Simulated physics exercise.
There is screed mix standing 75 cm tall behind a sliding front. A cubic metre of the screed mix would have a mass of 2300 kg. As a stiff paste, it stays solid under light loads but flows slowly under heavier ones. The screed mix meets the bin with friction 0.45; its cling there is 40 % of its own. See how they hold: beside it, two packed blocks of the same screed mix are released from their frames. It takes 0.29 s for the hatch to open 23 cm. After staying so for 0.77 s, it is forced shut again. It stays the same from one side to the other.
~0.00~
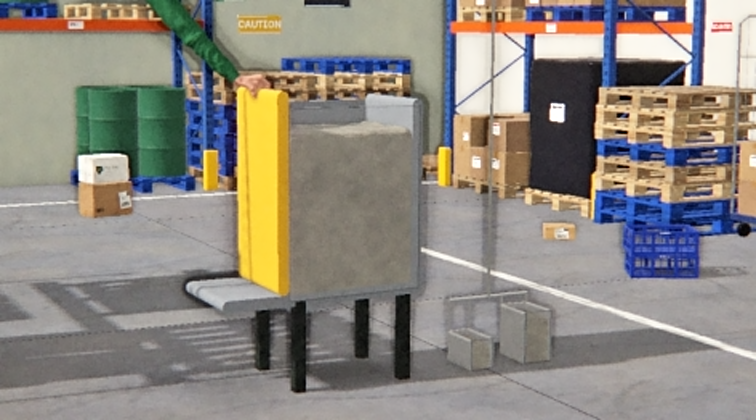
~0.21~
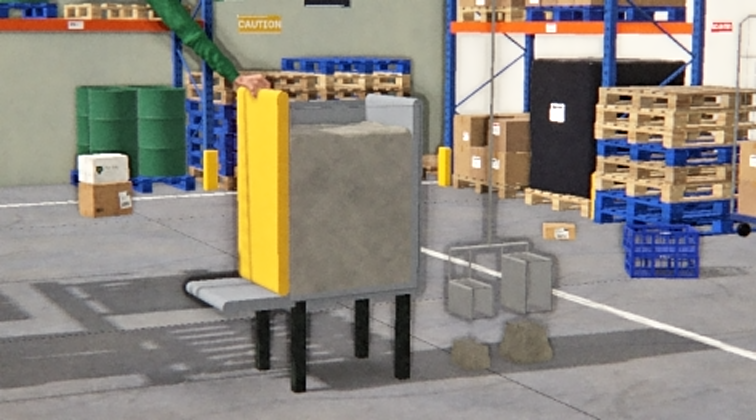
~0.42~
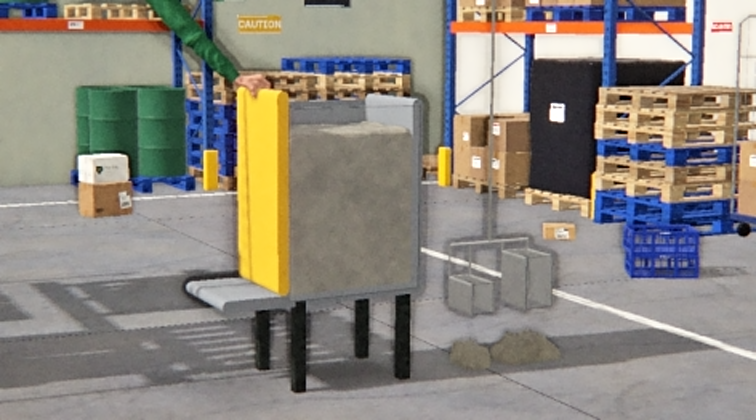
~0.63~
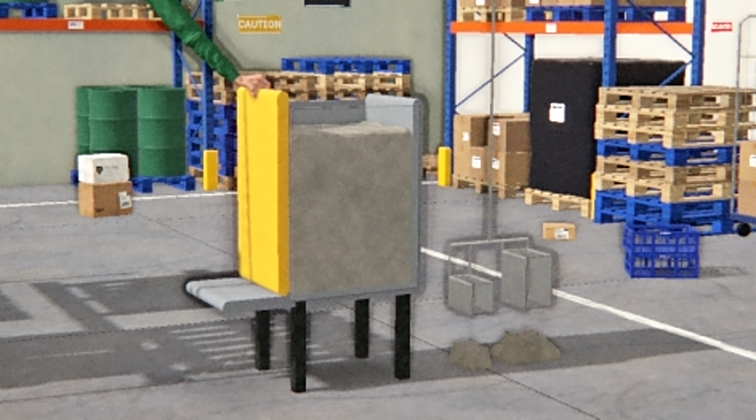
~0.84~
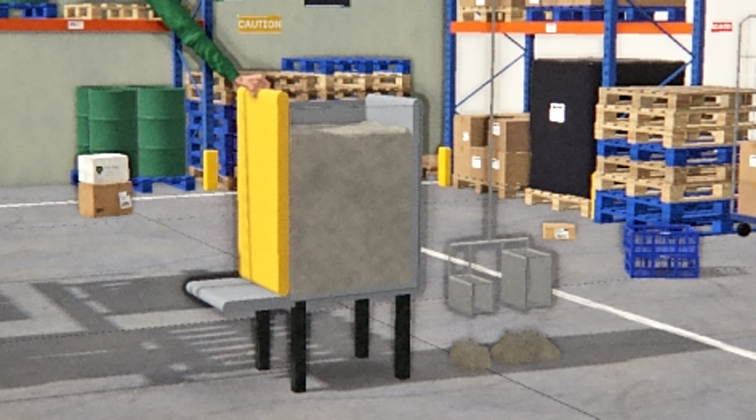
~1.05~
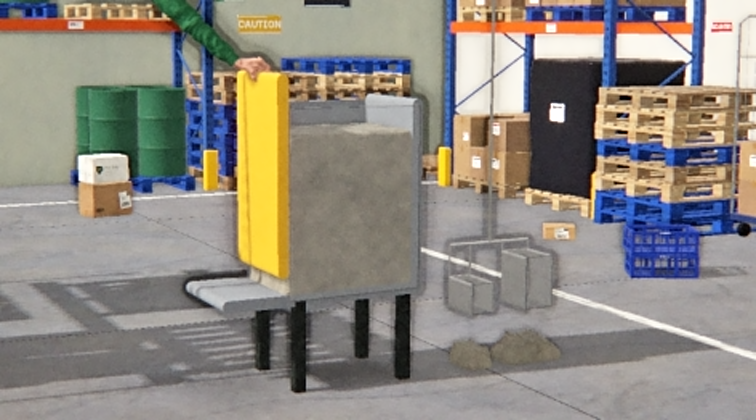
Two small grey blocks crumble into low heaps, then a hand raises the yellow hatch slightly.
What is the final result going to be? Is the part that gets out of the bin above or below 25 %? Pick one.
I would pick above.
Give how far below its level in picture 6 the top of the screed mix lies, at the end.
24 cm.
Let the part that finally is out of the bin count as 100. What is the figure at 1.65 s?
Estimate: 50 %.
After 1.33 s, the hatch is 23 cm open and 5 % is out.
After 1.65 s, the hatch is 23 cm open and 19 % is out.
After 1.98 s, the hatch is 23 cm open and 31 % is out.
After 2.30 s, the hatch is 5.7 cm open and 38 % is out.
After 2.97 s, at the end, the hatch is shut and 39 % is out.
